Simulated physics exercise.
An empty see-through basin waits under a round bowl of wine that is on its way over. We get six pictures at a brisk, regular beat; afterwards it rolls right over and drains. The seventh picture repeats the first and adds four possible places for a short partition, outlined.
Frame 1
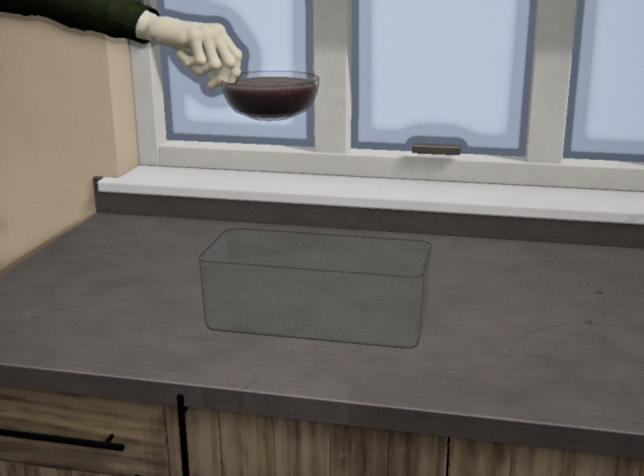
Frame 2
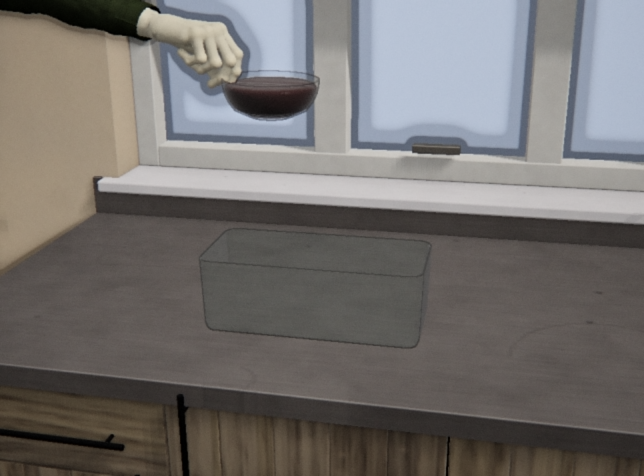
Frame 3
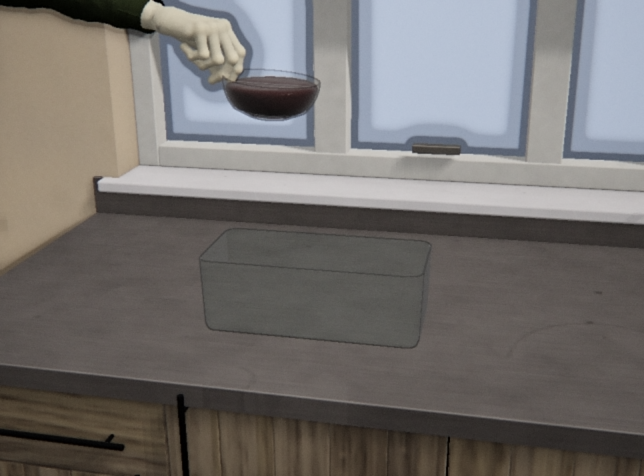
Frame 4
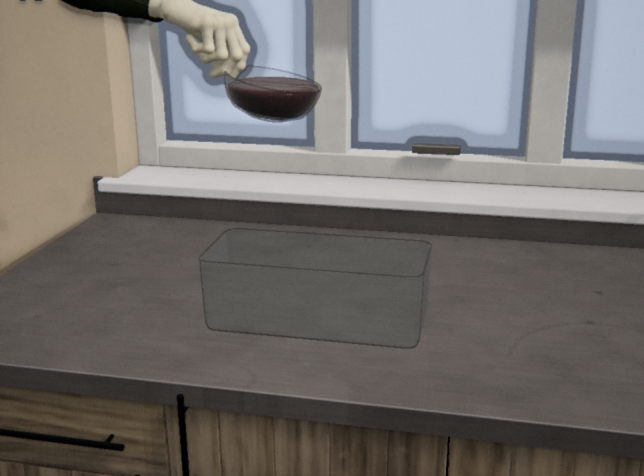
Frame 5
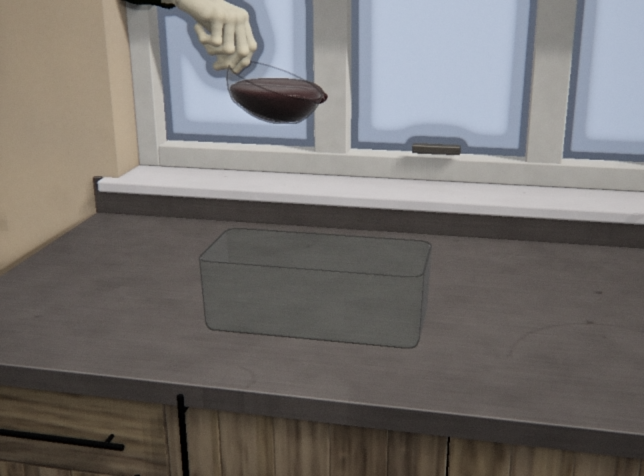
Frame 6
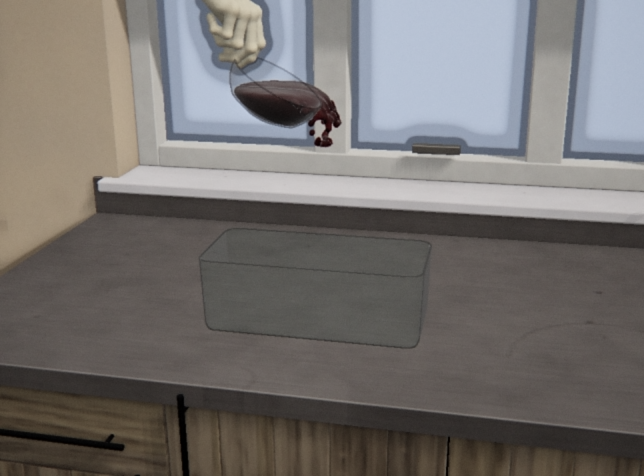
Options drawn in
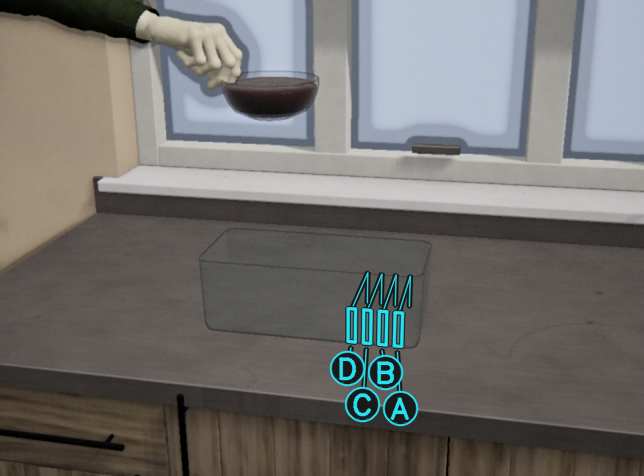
A pale hand tilts a round bowl rightward until dark wine runs over its lip.
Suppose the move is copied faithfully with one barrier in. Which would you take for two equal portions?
Take C.
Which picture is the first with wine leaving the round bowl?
Picture 5.
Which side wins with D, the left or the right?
The right side.
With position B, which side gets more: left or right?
The left one.
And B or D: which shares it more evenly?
It is D.
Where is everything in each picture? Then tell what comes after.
In the first frame, upright, lip at (316, 79); basin from (206, 327) to (419, 347); nothing has left yet.
In the second frame, upright, lip at (317, 80); nothing has left yet.
In the third frame, tipped about 5°, lip at (318, 84); nothing has left yet.
In the fourth frame, tipped about 12°, lip at (319, 89); nothing has left yet.
In the fifth frame, tipped about 20°, lip at (320, 97); wine is over the lip, down to (320, 97).
In the sixth frame, tipped about 30°, lip at (319, 106); wine is over the lip, down to (332, 145).
In cyan, A at (397, 351); B at (381, 350); C at (366, 348); D at (350, 347).
For position A, about 95 % ends left of the wall and 3 % right of it.
For position B, about 85 % ends left of the wall and 12 % right of it.
For position C, about 52 % ends left of the wall and 46 % right of it.
For position D, about 30 % ends left of the wall and 68 % right of it.
